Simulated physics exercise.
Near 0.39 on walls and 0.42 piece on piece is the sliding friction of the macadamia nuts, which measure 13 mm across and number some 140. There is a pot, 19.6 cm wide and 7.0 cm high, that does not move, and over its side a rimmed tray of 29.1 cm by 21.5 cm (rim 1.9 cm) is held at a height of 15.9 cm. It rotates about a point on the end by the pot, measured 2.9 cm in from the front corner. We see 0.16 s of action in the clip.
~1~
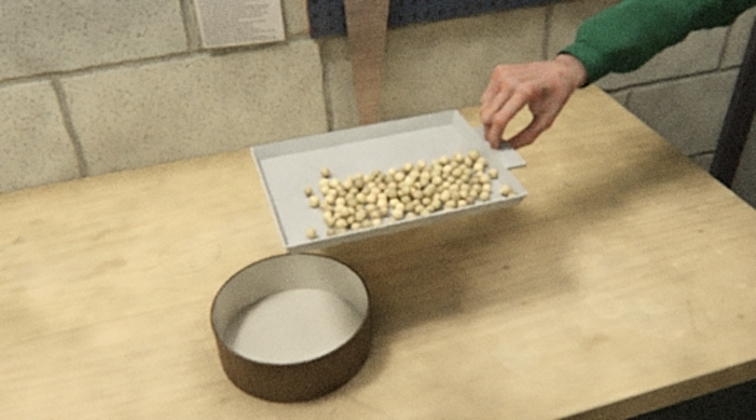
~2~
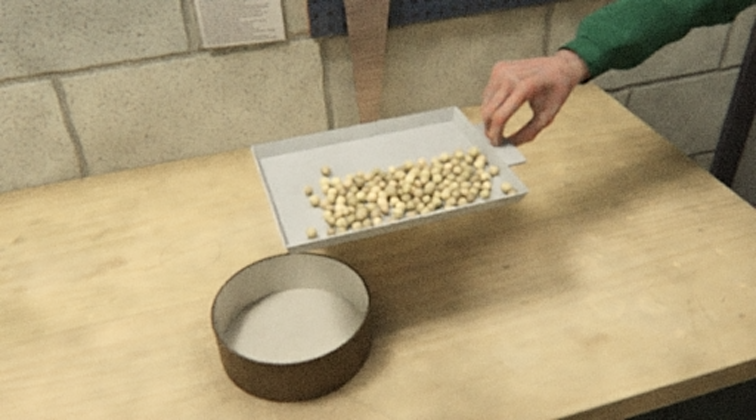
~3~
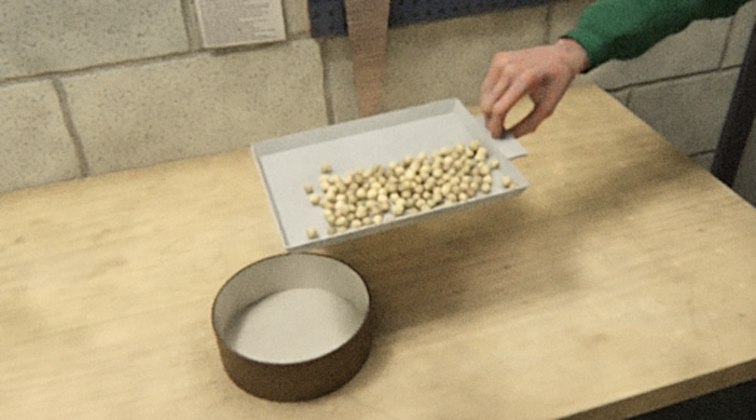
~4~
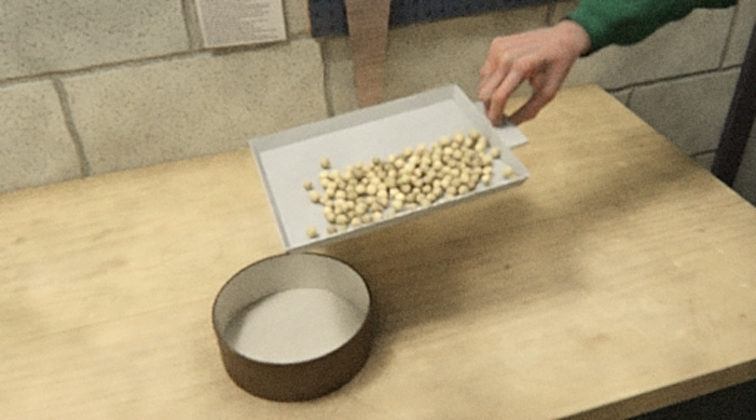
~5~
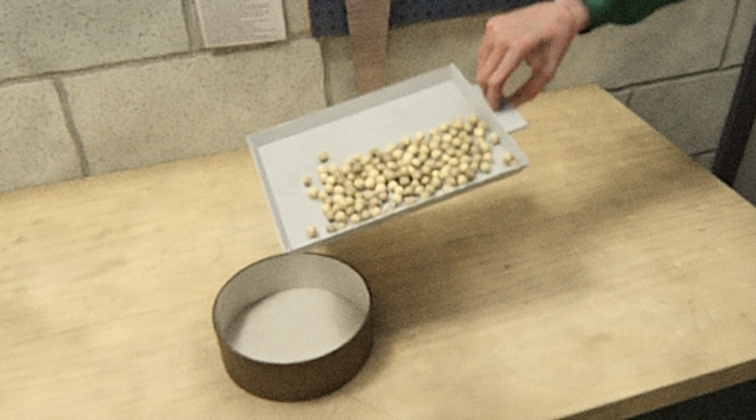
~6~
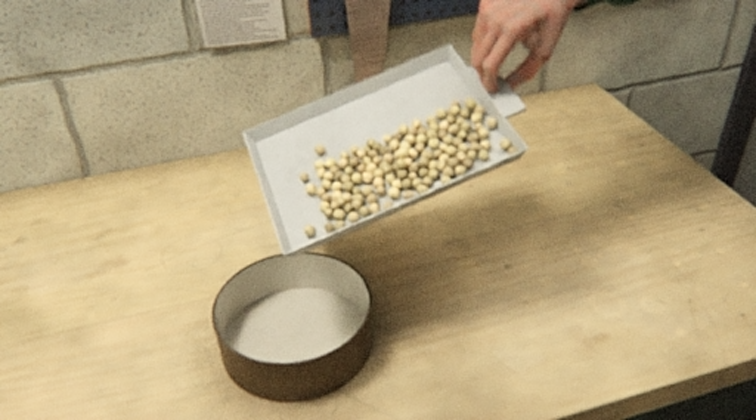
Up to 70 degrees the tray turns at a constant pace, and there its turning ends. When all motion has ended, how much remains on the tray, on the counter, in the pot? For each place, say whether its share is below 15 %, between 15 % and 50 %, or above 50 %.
Tray: Below 15 %; counter: Between 15 % and 50 %; pot: Above 50 %.
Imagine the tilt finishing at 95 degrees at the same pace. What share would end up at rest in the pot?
Near 65 %, then.
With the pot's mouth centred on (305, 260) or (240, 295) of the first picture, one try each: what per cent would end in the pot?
Around 0 per cent, then around 60 per cent.
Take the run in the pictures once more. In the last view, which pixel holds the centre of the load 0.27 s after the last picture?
By then the middle of the load sits around (326, 184).
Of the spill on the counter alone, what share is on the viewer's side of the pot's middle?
Share: Some 90 %.
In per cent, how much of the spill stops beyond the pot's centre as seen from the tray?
About 100 per cent.
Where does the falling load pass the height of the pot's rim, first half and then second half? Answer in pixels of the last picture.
(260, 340) first, (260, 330) later, roughly.
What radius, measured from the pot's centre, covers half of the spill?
I'd say close to 36 centimetres.
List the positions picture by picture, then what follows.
The first picture shows tray tilt 0 degrees, front corners at (290, 241) and (520, 191); middle of the pieces at (411, 193); pot at (290, 304).
The second picture shows tray tilt 1 degrees, front corners at (290, 241) and (520, 189); middle of the pieces at (412, 192).
The third picture shows tray tilt 3 degrees, front corners at (290, 242) and (521, 183), lowest corner left front; middle of the pieces at (412, 188).
The fourth picture shows tray tilt 7 degrees, front corners at (290, 243) and (521, 173), lowest corner left front; middle of the pieces at (412, 181).
The fifth picture shows tray tilt 12 degrees, front corners at (289, 245) and (521, 160), lowest corner left front; middle of the pieces at (410, 172).
The sixth picture shows tray tilt 18 degrees, front corners at (289, 247) and (519, 147), lowest corner left front; middle of the pieces at (407, 164); pot at (292, 303).
Then, 0.17 s after the last picture, tilt 47 degrees; the tray holds 100 %, the pot 0 %.
Then, 0.27 s after the last picture, tilt 64 degrees; the tray holds 100 %, the pot 0 %.
Then, 0.51 s after the last picture, tilt 70 degrees; the tray holds 10 %, the pot 50 %.
In the end, tray 0 %, counter 25 %, pot 70 %.
